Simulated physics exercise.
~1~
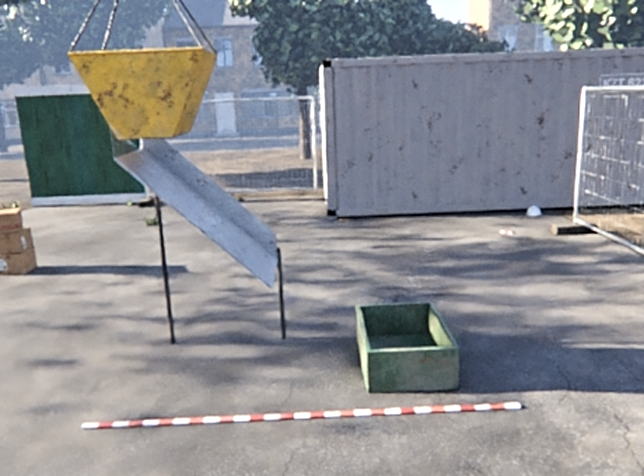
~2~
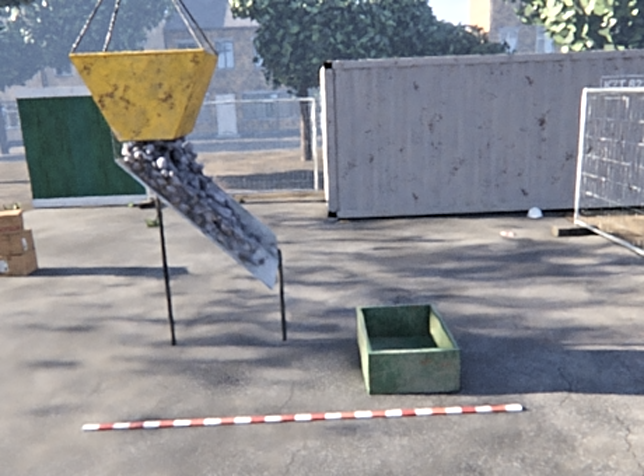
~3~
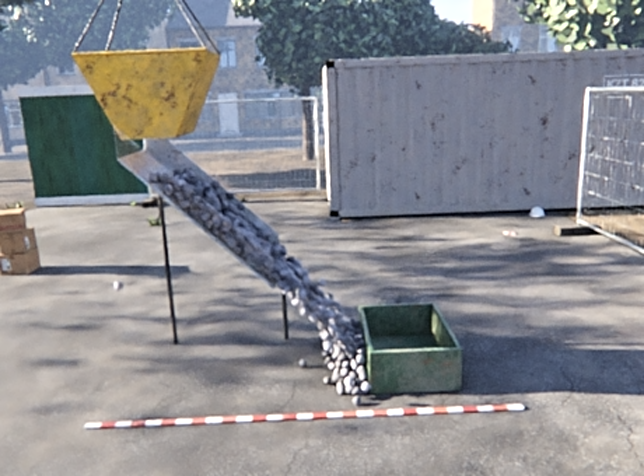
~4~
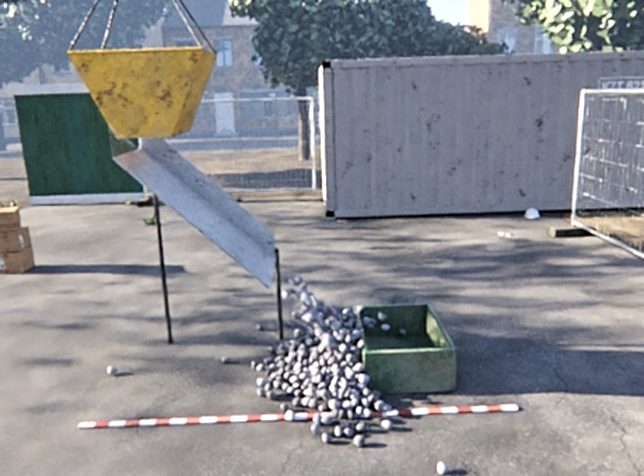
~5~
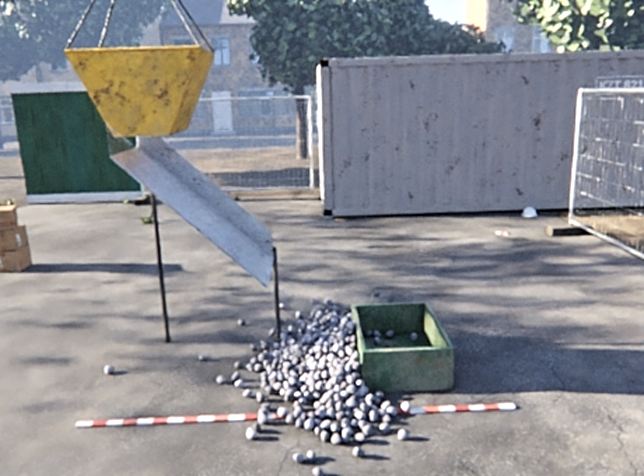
In a paved yard, grey cobbles dropping from a yellow skip, sliding down a steel chute and piling mostly left of a green bin.
